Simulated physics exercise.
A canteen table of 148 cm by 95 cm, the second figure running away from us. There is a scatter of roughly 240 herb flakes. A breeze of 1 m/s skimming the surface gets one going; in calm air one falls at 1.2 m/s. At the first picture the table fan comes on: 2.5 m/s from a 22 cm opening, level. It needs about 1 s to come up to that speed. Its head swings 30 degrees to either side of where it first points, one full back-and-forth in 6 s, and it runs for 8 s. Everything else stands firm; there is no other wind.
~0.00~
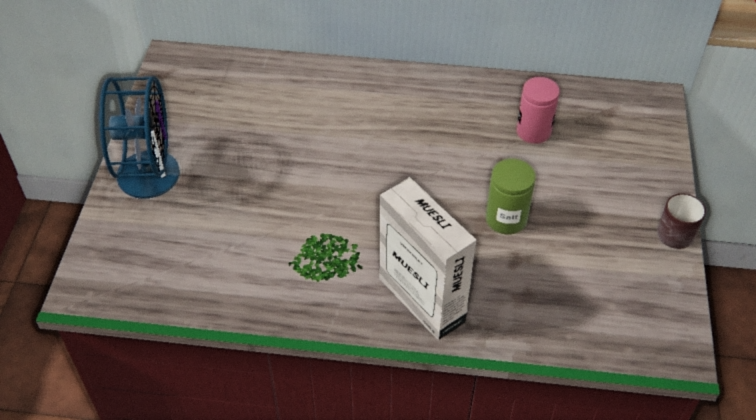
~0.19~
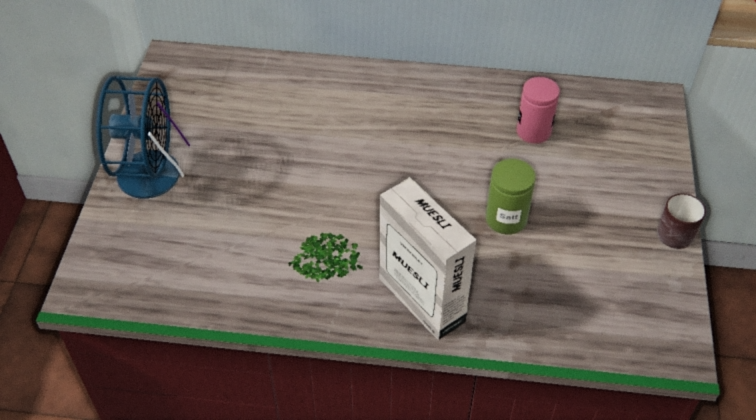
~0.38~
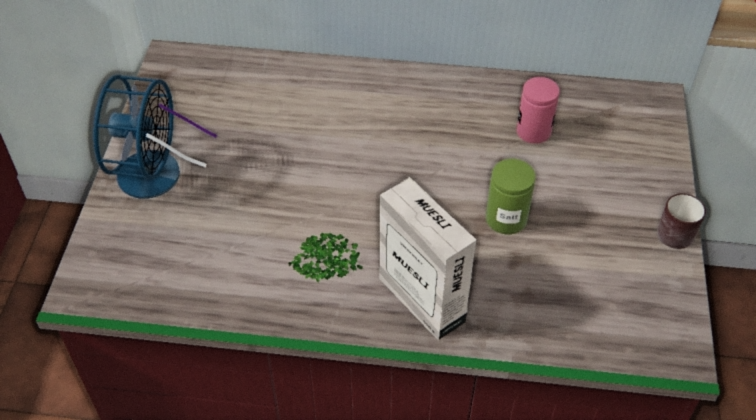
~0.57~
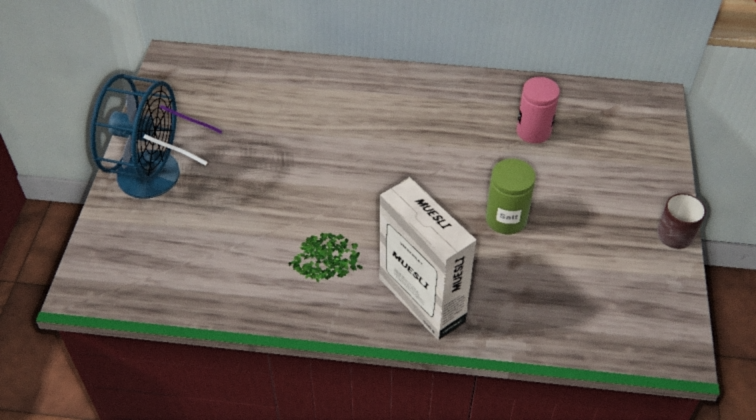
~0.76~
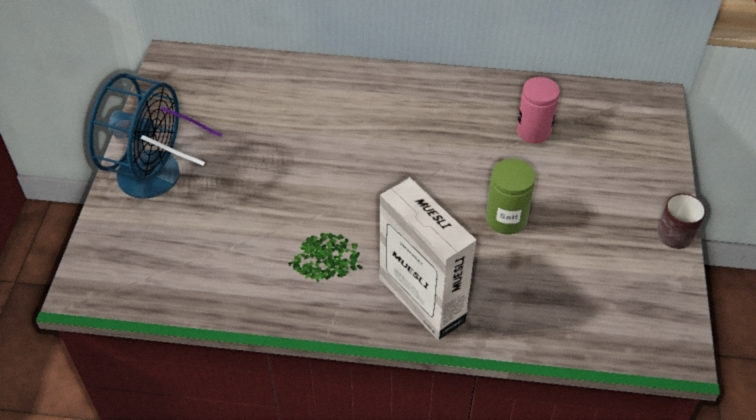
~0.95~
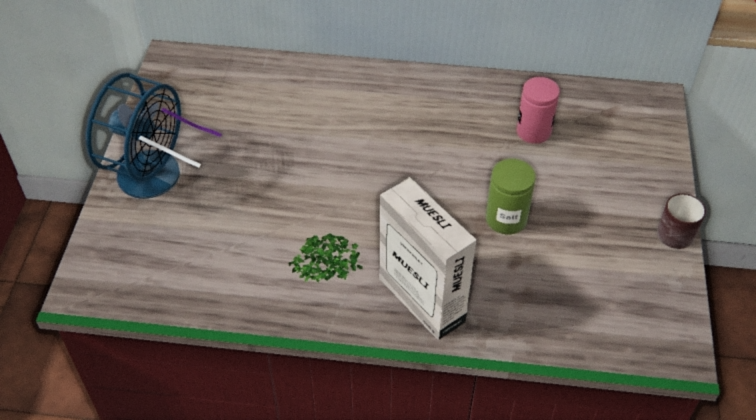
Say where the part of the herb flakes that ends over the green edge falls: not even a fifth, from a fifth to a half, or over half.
Of the herb flakes, above half end over the green edge.
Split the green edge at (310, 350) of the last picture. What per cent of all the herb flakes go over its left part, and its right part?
About 0 % left and 80 % right.
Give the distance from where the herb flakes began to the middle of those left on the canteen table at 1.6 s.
About 10 cm.
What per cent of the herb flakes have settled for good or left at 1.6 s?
Near 0 %.
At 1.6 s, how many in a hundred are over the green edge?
Near 30 %.
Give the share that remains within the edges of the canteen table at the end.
Near 15 %.
After 1.6 s, 28 % are over the green edge; the middle of those left on the top is near (355, 276); 0 % are gone or lie where they will stay.
After 2.6 s, 63 % are over the green edge; the middle of those left on the top is near (371, 260); 57 % are gone or lie where they will stay.
After 4.4 s, 70 % are over the green edge; the middle of those left on the top is near (381, 268); 77 % are gone or lie where they will stay.
After 8.0 s, at the end, 80 % are over the green edge.
